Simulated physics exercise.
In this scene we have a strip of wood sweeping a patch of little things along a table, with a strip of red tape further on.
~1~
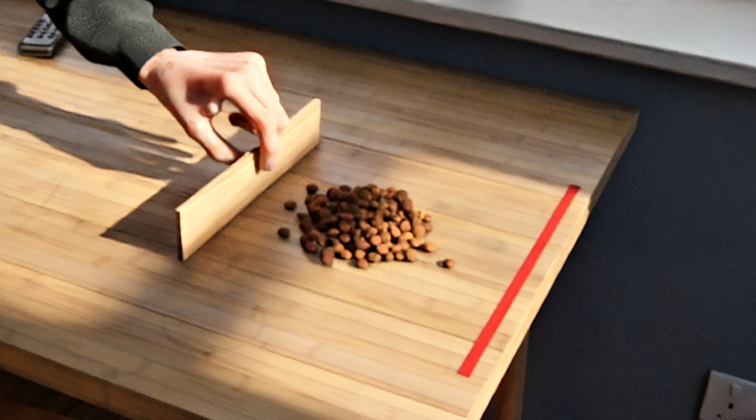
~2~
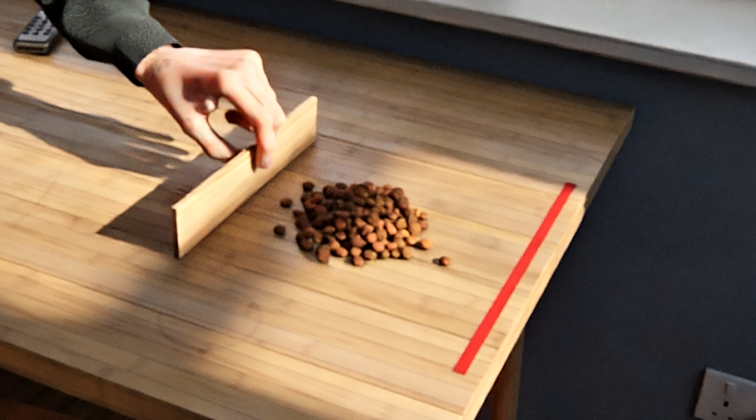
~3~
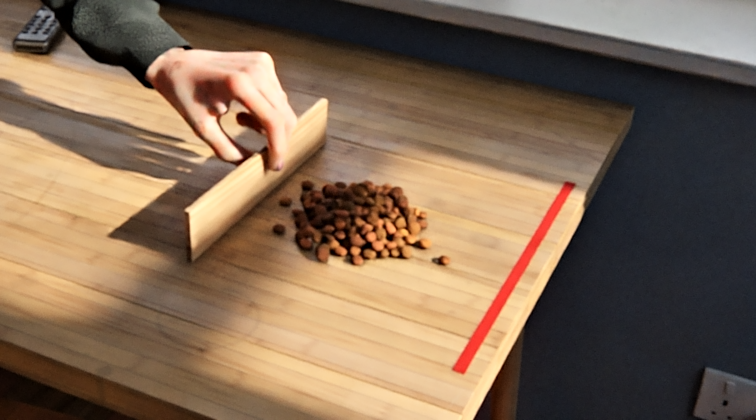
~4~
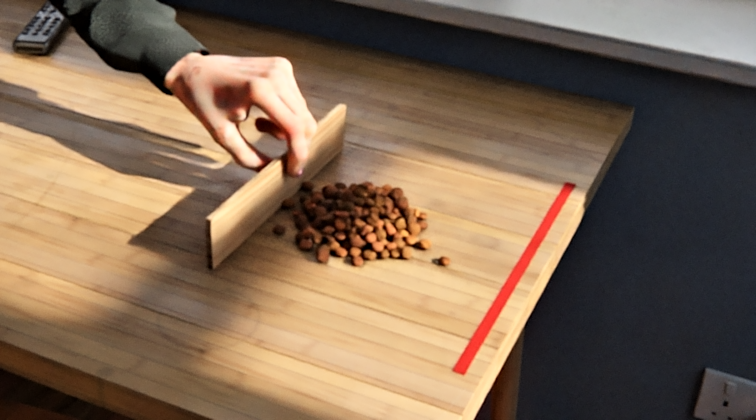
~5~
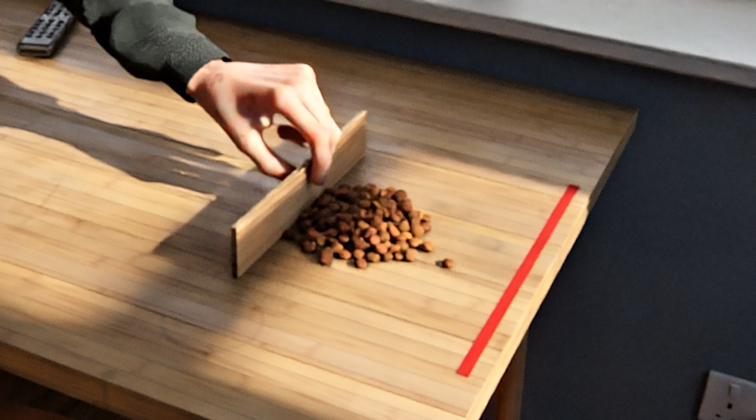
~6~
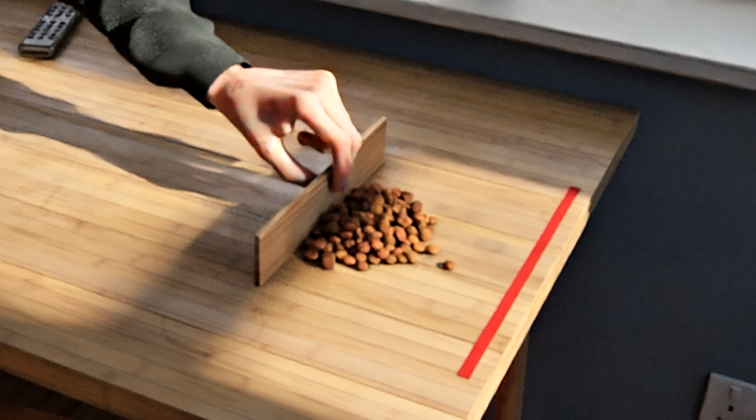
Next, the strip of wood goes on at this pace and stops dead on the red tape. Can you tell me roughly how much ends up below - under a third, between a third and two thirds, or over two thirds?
Higher than two thirds.
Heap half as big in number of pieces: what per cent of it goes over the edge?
It would be roughly 80 percent.
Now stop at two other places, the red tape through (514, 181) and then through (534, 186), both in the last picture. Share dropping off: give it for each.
First try about 10 per cent, second about 40 per cent.
Soon after the last picture, strip of wood still moving, near (432, 198); heap all on the table, its front near (521, 275).
A little later, strip of wood stopped at the red tape; heap most over the edge.
At rest, strip of wood stopped at the red tape; heap most over the edge.
